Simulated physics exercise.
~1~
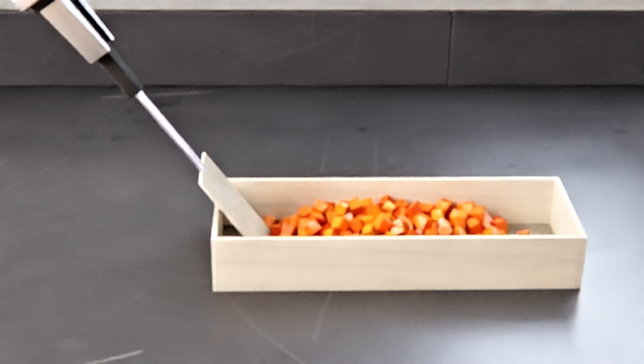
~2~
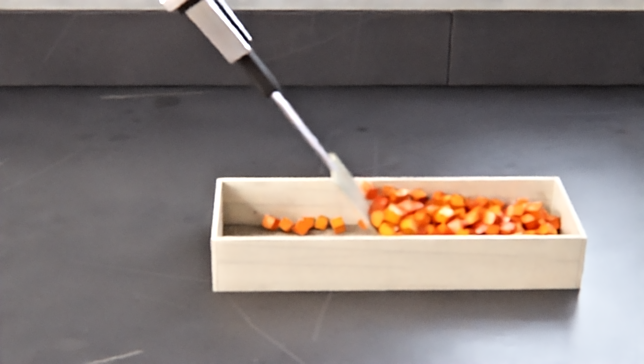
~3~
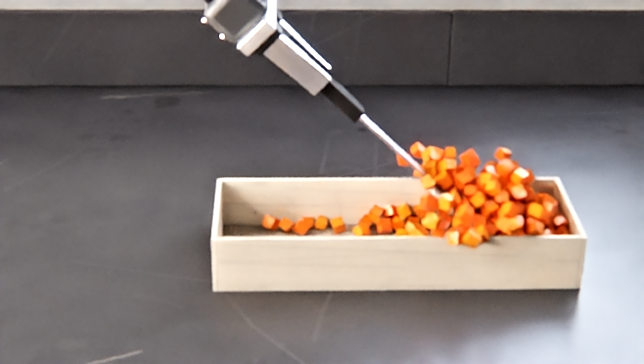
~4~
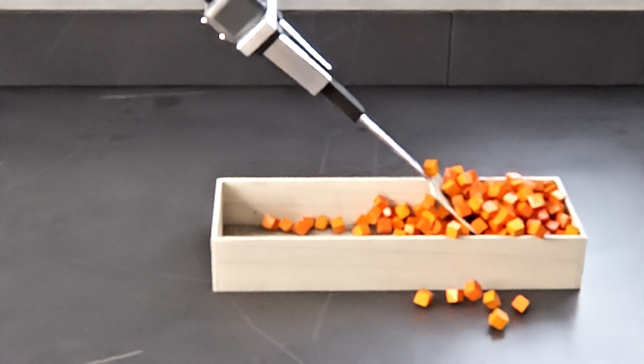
On a dark tabletop, a robot-held turner pushes orange vegetable dice rightward through a pale trough, heaping them and spilling several over the front.
